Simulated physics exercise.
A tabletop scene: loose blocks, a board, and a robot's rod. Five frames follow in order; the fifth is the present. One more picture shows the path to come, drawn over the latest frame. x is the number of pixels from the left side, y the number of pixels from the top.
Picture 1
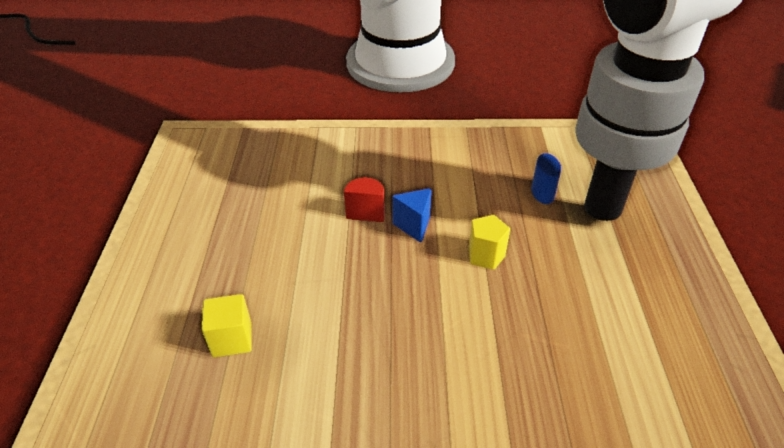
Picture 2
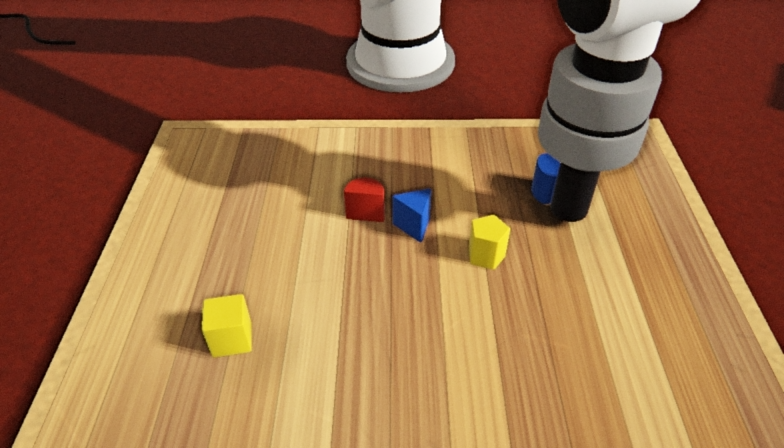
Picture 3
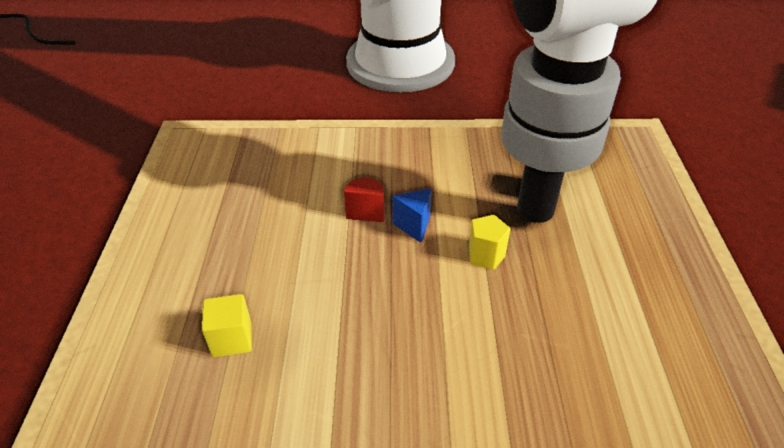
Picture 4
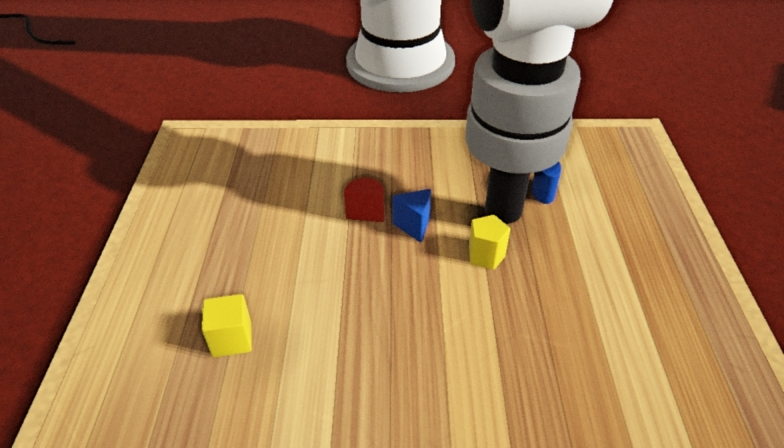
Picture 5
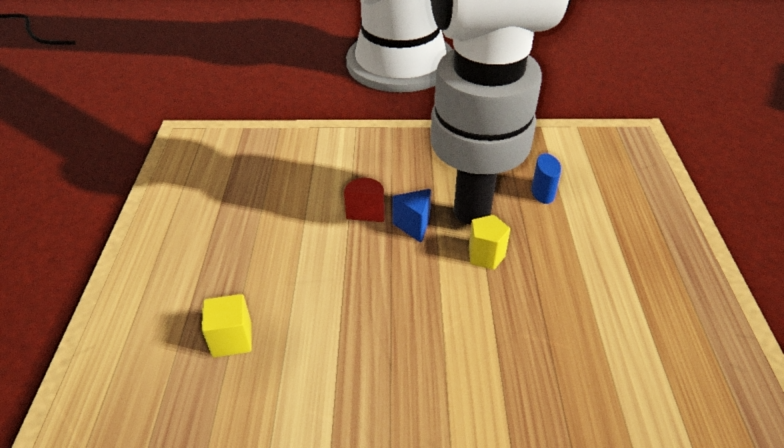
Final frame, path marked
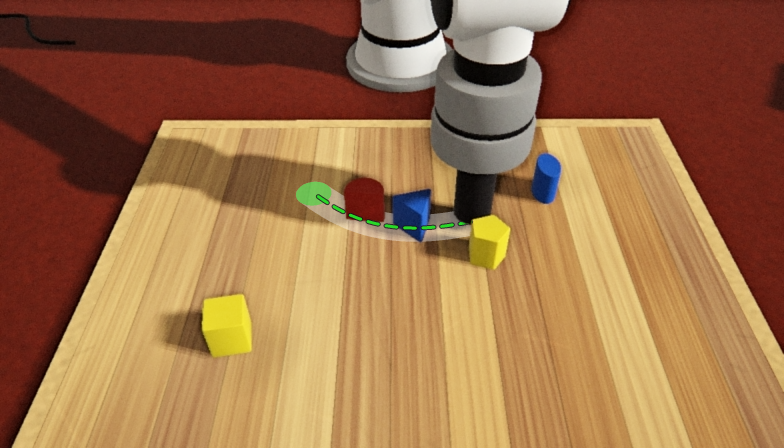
On a striped wooden tabletop against a dark red floor, a robot arm holds its black rod near a blue rounded block at the right. The rod moves steadily left, passing in front of that block and behind the yellow pentagonal one, nearing the blue triangular piece while all the blocks stay still.
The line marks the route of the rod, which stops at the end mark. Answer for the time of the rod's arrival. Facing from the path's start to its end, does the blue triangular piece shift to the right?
No, I don't think so.
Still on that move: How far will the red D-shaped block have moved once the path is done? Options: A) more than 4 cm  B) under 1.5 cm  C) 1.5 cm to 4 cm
Option A.
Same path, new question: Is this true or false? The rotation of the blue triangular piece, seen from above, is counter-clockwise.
The claim holds.
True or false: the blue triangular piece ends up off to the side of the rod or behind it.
My answer: True.
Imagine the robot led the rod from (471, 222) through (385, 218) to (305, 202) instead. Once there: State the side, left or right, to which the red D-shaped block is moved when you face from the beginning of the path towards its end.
Sideways shift: Right.
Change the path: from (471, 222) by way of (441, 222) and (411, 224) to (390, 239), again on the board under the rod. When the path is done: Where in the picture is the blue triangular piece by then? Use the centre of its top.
My estimate: (357, 215).
Path on the board, from (471, 222) through (413, 228) and (356, 218) to (314, 193).
What follows on the original path. One third of the way, rod at (412, 220); red D-shaped block at (360, 184); blue triangular piece at (380, 203), turned 15° anticlockwise.
Two thirds of the way, rod at (355, 209); red D-shaped block at (332, 174), turned 100° clockwise; blue triangular piece at (327, 205), turned 40° anticlockwise.
At the end, rod at (313, 185); red D-shaped block at (302, 148), turned 150° clockwise; blue triangular piece at (322, 204), turned 60° anticlockwise; yellow pentagonal block in place.
